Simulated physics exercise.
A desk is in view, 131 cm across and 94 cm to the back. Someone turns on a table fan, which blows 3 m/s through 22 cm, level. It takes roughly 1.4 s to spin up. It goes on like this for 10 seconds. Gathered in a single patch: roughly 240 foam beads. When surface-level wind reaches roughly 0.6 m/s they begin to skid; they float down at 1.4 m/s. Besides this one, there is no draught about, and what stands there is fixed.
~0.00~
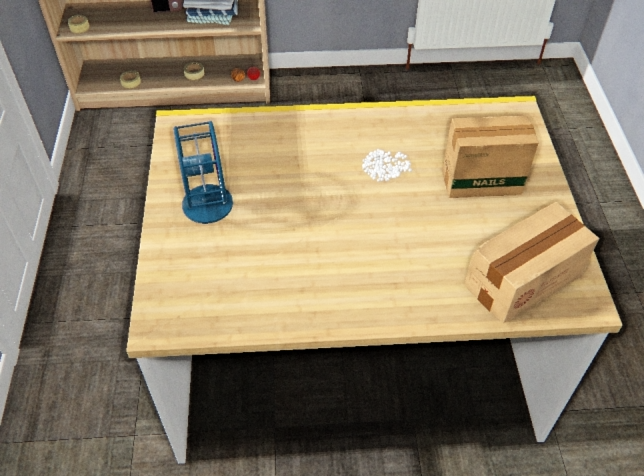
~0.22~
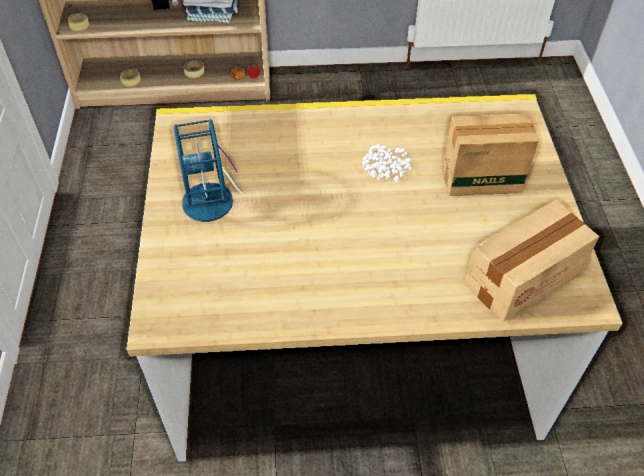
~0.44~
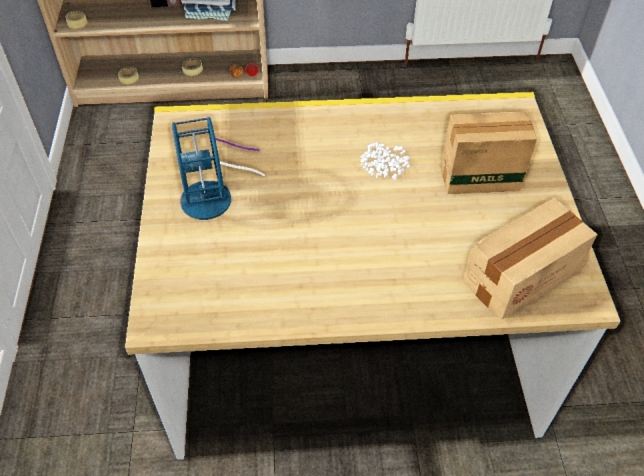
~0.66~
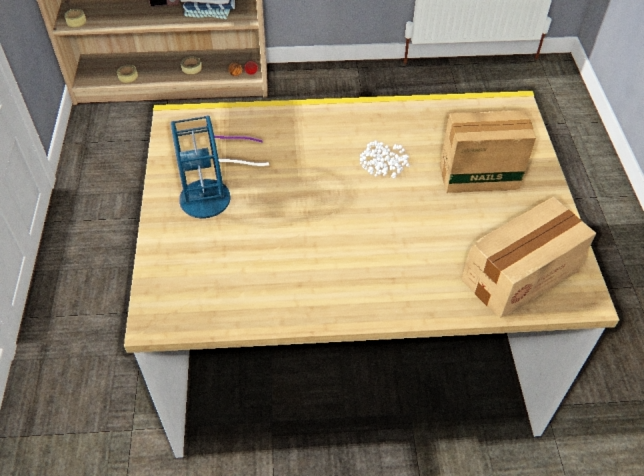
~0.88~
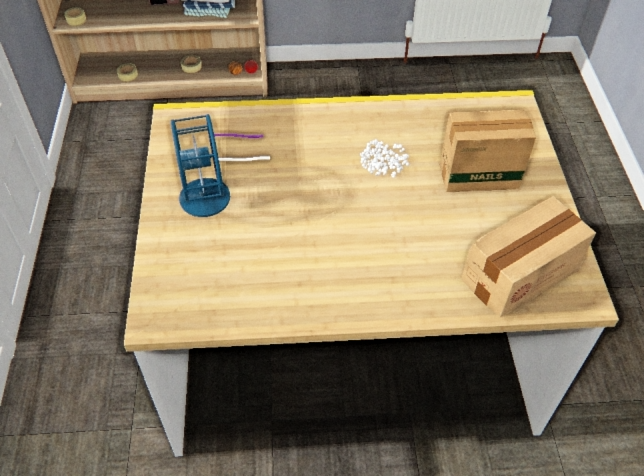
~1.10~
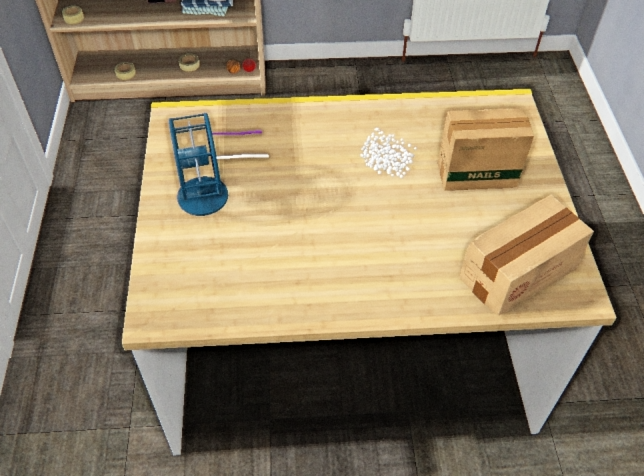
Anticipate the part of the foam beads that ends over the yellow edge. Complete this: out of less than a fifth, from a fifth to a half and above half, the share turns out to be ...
The share turns out to be above one half.
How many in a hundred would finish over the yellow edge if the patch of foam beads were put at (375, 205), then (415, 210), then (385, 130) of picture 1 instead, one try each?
It goes 0 %, then 0 %, then 80 %.
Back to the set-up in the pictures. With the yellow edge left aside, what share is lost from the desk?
Estimate: Close to 10 per cent.
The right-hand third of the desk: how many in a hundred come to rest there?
About 1 percent.
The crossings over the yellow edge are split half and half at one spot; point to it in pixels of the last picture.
Roughly at pixel (479, 91).
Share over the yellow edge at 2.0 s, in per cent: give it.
I reckon close to 90 %.
After 2.0 s the count stands so, 87 % are over the yellow edge.
After 3.2 s the count stands so, 88 % are over the yellow edge.
After 5.5 s the count stands so, 88 % are over the yellow edge.
After 10.0 s, at the end, 88 % are over the yellow edge.
